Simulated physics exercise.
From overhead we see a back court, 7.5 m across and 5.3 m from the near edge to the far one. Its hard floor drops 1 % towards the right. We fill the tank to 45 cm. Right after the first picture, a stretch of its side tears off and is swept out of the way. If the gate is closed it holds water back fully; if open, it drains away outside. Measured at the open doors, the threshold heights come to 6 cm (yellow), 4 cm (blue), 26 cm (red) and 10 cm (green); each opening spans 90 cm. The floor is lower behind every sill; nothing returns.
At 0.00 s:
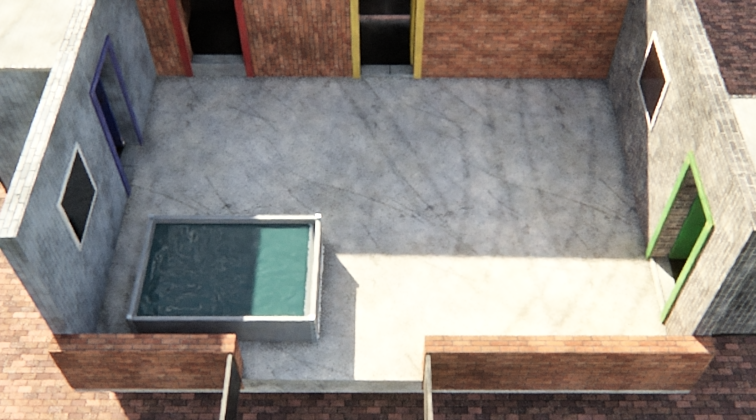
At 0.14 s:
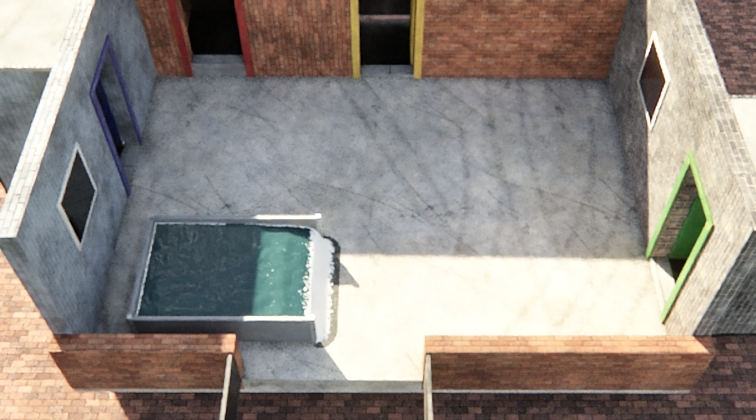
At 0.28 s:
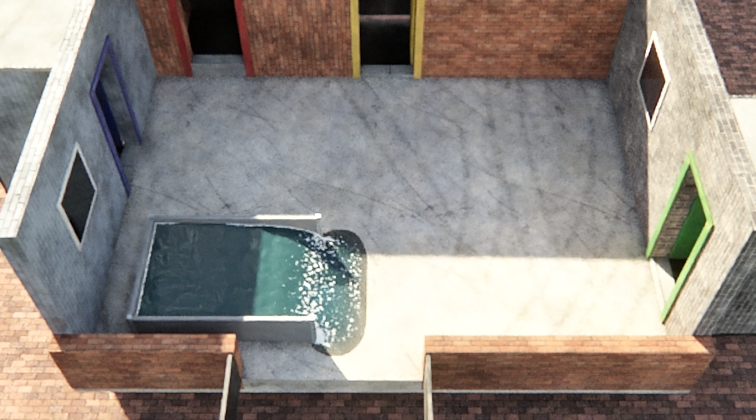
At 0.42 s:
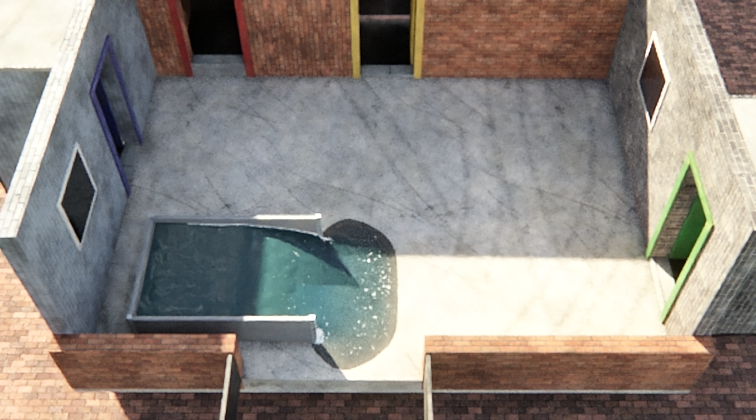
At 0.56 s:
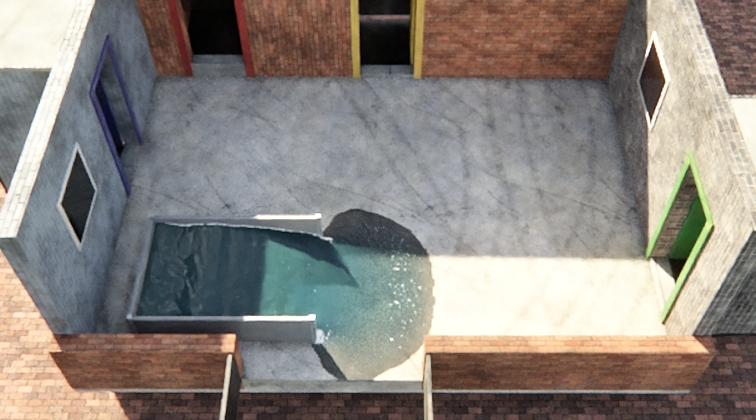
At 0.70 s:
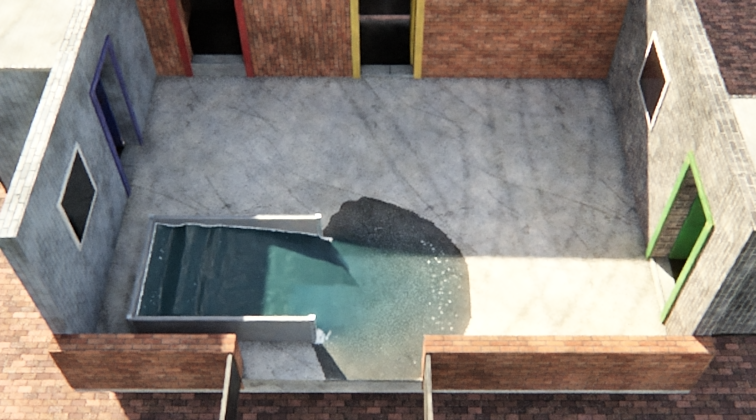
Water pouring from the opened right side of a raised tank, spreading in a rounded sheet across a walled courtyard floor.
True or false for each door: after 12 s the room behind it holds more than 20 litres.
Yellow door: False; blue door: False; red door: False; green door: True.
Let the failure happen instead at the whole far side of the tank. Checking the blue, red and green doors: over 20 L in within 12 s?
So blue ends up past the limit, red short of it, green short of it.
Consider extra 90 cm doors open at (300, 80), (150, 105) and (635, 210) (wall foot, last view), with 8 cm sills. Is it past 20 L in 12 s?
First doorway falls short, second falls short, third gets there.
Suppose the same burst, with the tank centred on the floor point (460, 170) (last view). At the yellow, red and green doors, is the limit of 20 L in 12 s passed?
Measured against that limit, yellow comes out short of it, red short of it and green short of it.
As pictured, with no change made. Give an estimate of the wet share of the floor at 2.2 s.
Covered: Roughly 40 %.
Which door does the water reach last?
That's the blue door.
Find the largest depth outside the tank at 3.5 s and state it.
I'd say near 24 centimetres.
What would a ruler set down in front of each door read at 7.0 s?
Centimetres: Yellow 4 / blue 0 / red 0 / green 9.
After 1.4 s water covers 25 % of the floor and is deepest (20 cm) near (330, 302); yellow door not reached, blue door not reached, red door not reached, green door not reached.
After 2.2 s water covers 40 % of the floor and is deepest (16 cm) near (330, 302); yellow door not reached, blue door not reached, red door not reached, green door 17 cm at the sill, 1 L in.
After 3.5 s water covers 50 % of the floor and is deepest (24 cm) near (648, 364); yellow door not reached, blue door not reached, red door not reached, green door 21 cm at the sill, 44 L in.
After 7.0 s water covers 55 % of the floor and is deepest (14 cm) near (600, 91); yellow door 4 cm at the sill, 0 L in, blue door not reached, red door not reached, green door 9 cm at the sill, 97 L in.
After 12.0 s water covers 85 % of the floor and is deepest (8 cm) near (641, 272); yellow door 4 cm at the sill, 0 L in, blue door 3 cm at the sill, 0 L in, red door 2 cm at the sill, 0 L in, green door 6 cm at the sill, 97 L in.
